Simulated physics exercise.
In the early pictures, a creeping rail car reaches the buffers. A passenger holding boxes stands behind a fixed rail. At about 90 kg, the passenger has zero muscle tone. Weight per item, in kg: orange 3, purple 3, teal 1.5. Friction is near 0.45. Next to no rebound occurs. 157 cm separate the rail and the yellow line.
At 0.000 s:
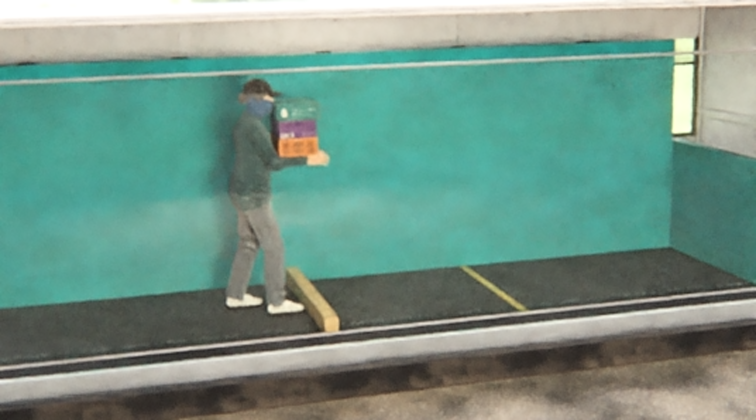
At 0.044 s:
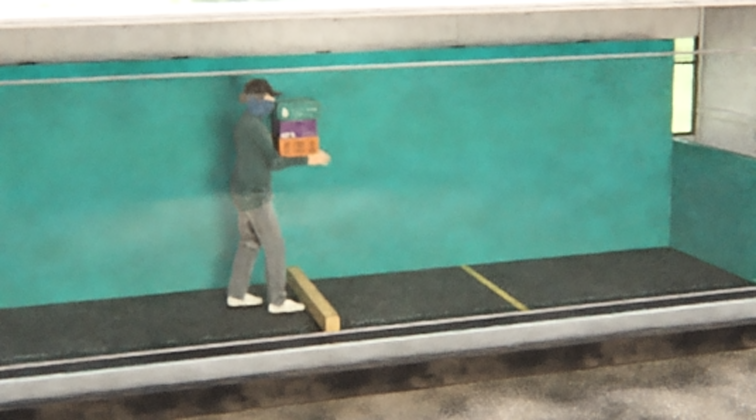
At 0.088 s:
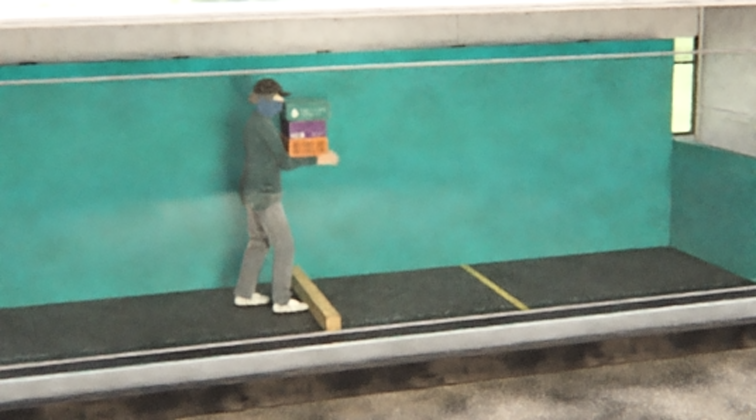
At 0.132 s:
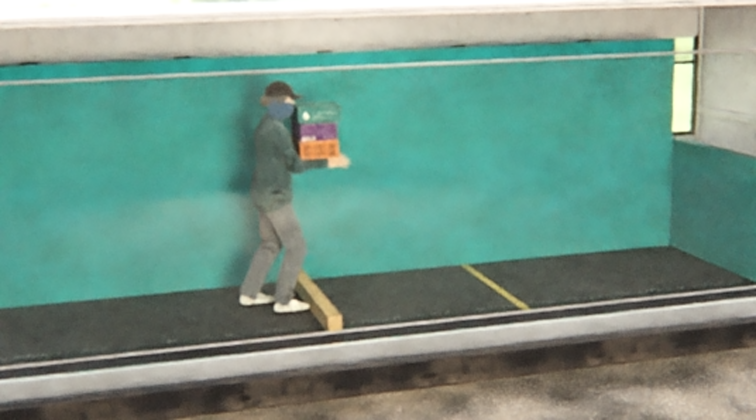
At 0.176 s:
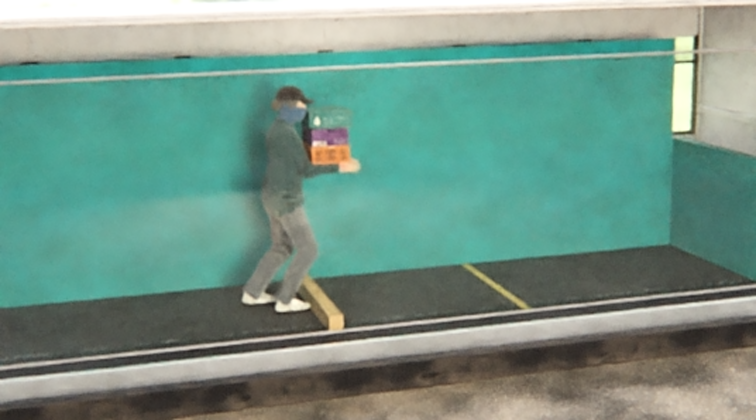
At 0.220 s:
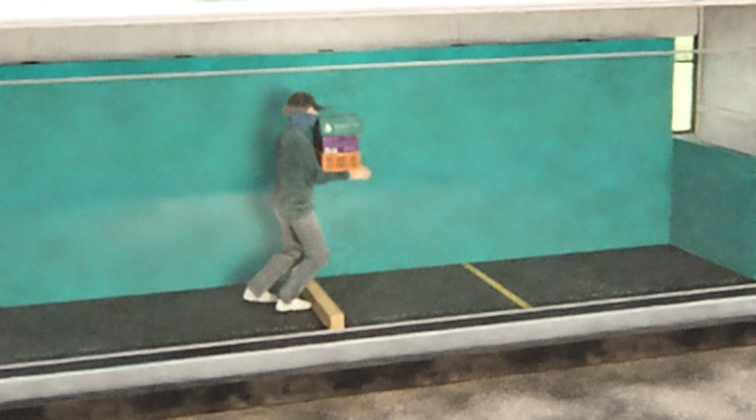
A person holding a stack of colored cartons leans and shifts right, knees bending slightly.
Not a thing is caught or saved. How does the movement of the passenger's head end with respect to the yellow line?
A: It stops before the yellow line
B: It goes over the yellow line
Option A: It stops before the yellow line.
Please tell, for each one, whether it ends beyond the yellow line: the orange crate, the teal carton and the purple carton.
The orange crate ends on the near side, the teal carton on the far side and the purple carton on the near side.
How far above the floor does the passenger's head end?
The head ends roughly 25 centimetres up.
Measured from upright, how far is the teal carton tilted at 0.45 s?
I'd put the tilt at some 30 degrees.
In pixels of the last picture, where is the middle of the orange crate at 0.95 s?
It would sit at about pixel (437, 285) then.
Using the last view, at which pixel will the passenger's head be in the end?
(470, 263).
After 0.45 s the passenger's head is 114 cm short of the yellow line, near (358, 165) in the last picture's view; the teal carton 87 cm short of the yellow line, tilted 35°.
After 0.65 s the passenger's head is 59 cm short of the yellow line, near (430, 230) in the last picture's view; the teal carton 20 cm short of the yellow line, tilted 100°.
After 0.95 s the passenger's head is 25 cm short of the yellow line, near (471, 261) in the last picture's view; the teal carton 62 cm past the yellow line, tilted 170°.
When all is still (2.3 s), orange crate stops short of the yellow line; purple carton stops short of the yellow line; teal carton crosses the yellow line; passenger's head stops short of the yellow line.
